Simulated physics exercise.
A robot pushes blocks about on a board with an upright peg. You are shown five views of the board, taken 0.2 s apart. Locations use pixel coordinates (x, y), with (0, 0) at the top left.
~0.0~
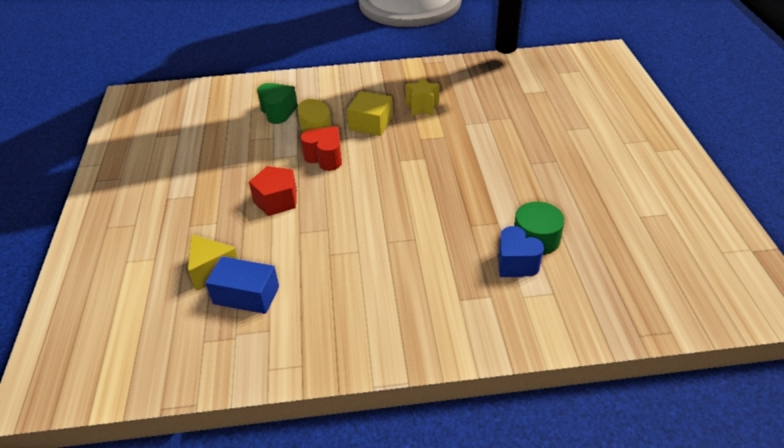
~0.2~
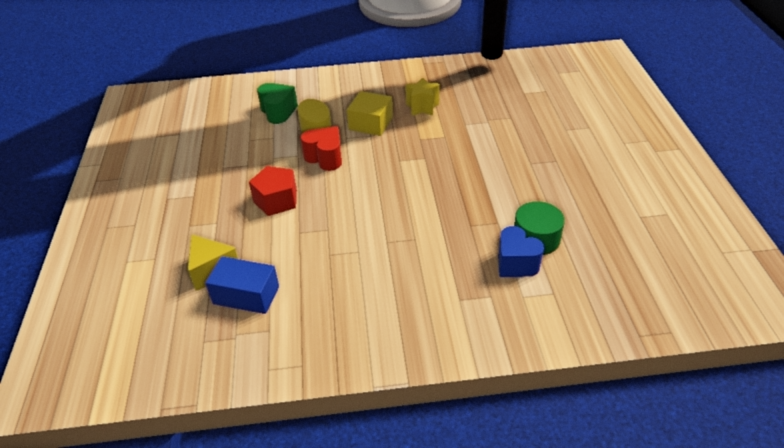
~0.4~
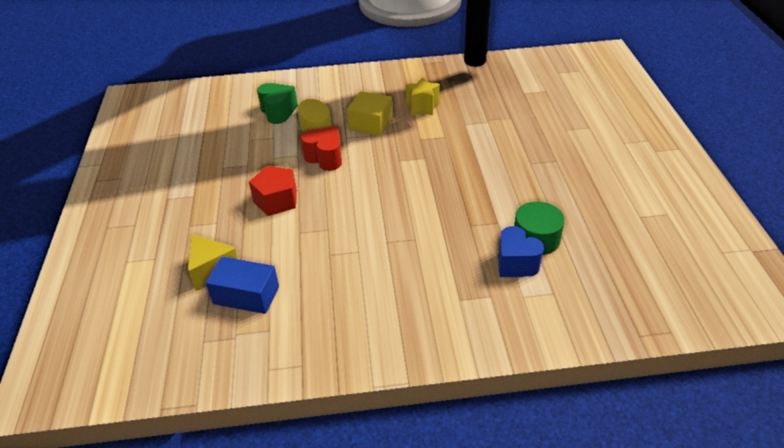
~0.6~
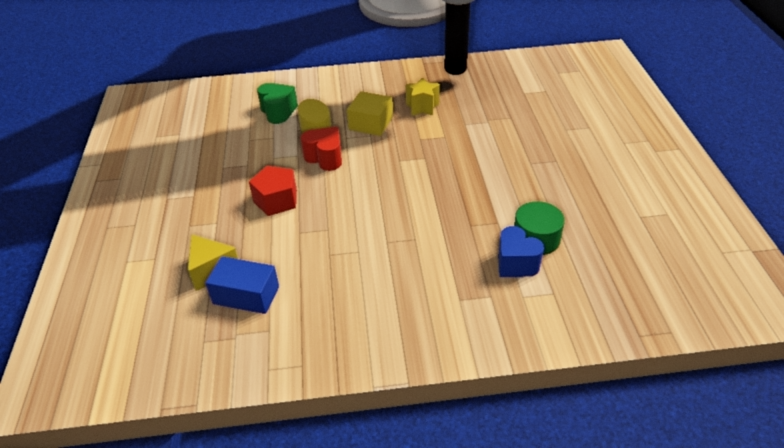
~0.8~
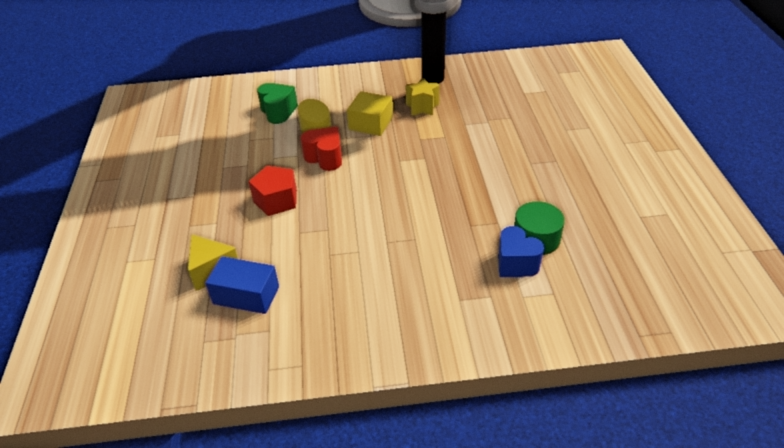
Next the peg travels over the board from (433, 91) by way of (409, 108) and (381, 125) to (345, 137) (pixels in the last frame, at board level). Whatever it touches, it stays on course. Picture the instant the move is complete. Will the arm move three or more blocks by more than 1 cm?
Going by the path, yes.
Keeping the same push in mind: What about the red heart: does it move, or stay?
It is no longer where it was.
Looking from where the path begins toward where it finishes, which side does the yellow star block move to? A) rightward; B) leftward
It's B.
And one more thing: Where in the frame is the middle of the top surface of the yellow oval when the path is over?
The point I'd pick in the picture is (282, 109).
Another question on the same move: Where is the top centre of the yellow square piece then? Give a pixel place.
Put as a pixel place, it's (306, 121).
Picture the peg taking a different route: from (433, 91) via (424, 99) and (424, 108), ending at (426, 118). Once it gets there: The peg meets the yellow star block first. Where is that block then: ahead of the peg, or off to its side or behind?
It is still there in front.
The first path, step by step. One third of the way, peg (408, 97); yellow star block (409, 101), turned 40° anticlockwise.
Two thirds of the way, peg (380, 114); yellow oval (304, 110), turned 20° clockwise; yellow square piece (343, 112), turned 15° clockwise; yellow star block (399, 113), turned 90° anticlockwise.
At the end, peg (344, 125); yellow oval (282, 109), turned 80° clockwise; red heart (303, 148), turned 55° anticlockwise; yellow square piece (306, 121), turned 25° clockwise; yellow star block (399, 113), turned 90° anticlockwise.
